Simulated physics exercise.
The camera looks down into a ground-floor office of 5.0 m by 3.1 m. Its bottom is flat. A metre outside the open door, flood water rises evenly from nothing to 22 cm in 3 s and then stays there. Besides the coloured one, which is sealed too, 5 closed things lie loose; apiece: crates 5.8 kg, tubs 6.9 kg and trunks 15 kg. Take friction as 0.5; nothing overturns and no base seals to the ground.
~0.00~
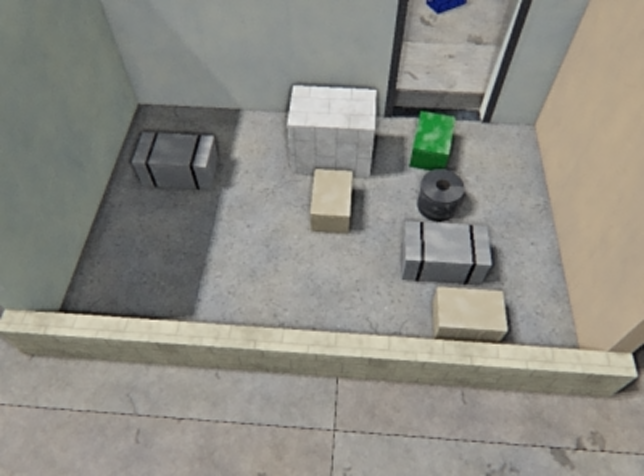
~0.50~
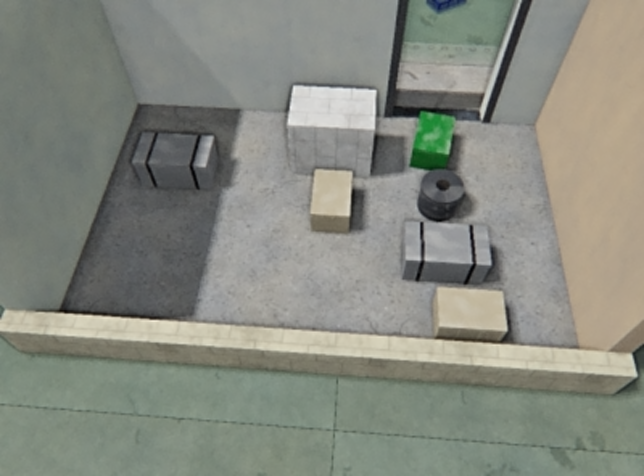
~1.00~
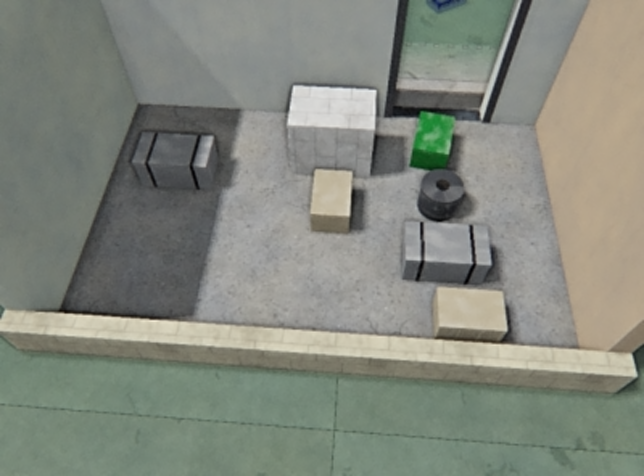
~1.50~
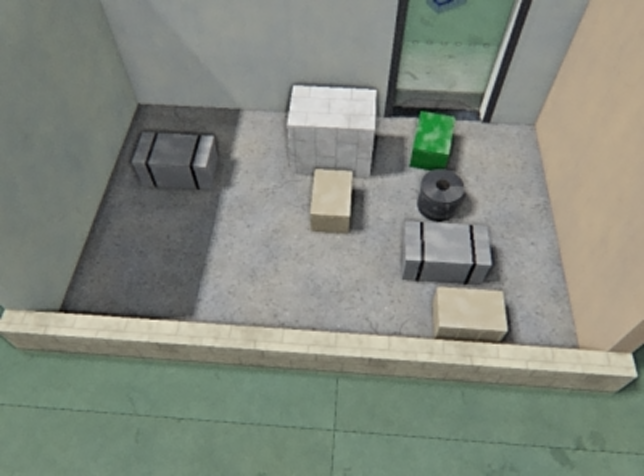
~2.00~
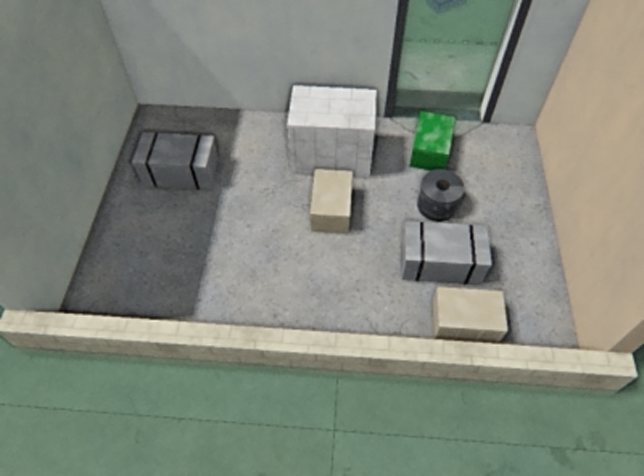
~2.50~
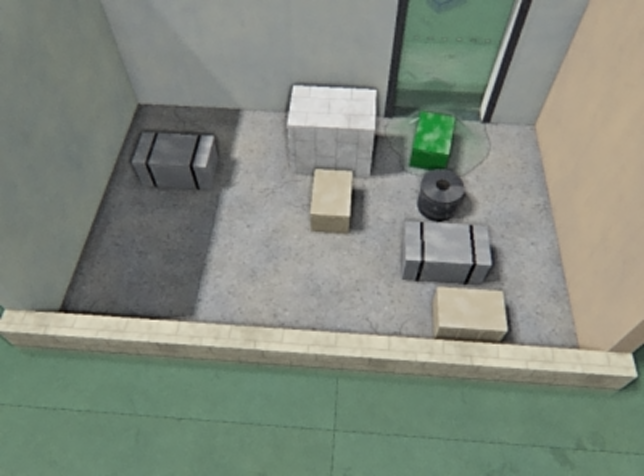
Greenish water spread over the ground outside a small walled room, then crept in through the open doorway and pooled around a green crate, while the boxes and other things inside stayed still.
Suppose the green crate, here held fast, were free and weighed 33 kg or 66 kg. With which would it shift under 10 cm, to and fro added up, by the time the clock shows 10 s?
For it, only the larger load is enough.
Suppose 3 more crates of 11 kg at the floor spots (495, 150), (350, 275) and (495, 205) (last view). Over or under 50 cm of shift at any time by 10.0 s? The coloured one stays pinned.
In that order: Past it, more, past it.
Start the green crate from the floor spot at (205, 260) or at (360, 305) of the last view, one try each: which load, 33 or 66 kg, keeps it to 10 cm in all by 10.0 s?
In that order: Either load holds; only the larger holds.
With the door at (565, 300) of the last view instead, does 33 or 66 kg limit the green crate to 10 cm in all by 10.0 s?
In that case the lower weight is enough.
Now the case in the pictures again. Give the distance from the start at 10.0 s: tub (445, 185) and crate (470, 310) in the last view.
In turn: 60 cm, 350 cm.
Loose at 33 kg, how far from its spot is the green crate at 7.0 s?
About 40 cm.
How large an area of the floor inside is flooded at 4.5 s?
About 7.0 m2.
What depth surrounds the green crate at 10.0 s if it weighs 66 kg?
Roughly 9 cm.
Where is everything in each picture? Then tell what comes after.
In the first picture, the green crate at (434, 132) rests on the ground; water covers 0.0 m2; 0 of 6 have shifted.
In the second picture, the green crate at (434, 132), on the bottom; water covers 0.0 m2; 0 of 6 have shifted.
In the third picture, the green crate at (434, 132) rests on the ground; water covers 0.0 m2; 0 of 6 have shifted.
In the fourth picture, the green crate at (434, 132), on the bottom; water covers 0.0 m2; 0 of 6 have shifted.
In the fifth picture, the green crate at (434, 132), on the bottom; 0.2 m2 under water; 0 of 6 have shifted.
In the sixth picture, the green crate at (434, 132), on the bottom; 0.6 m2 under water; 0 of 6 have shifted.
After 3.5 s the green crate would be 7 cm from its start with 33 kg and 0 cm from its start with 66 kg; 7 cm of water round it then.
After 4.5 s the green crate would be 28 cm from its start with 33 kg and 0 cm from its start with 66 kg; 7 cm of water round it then.
After 7.0 s the green crate would be 36 cm from its start with 33 kg and 0 cm from its start with 66 kg; 7 cm of water round it then.
After 10.0 s the green crate would be 53 cm from its start with 33 kg and 0 cm from its start with 66 kg; 9 cm of water round it then.
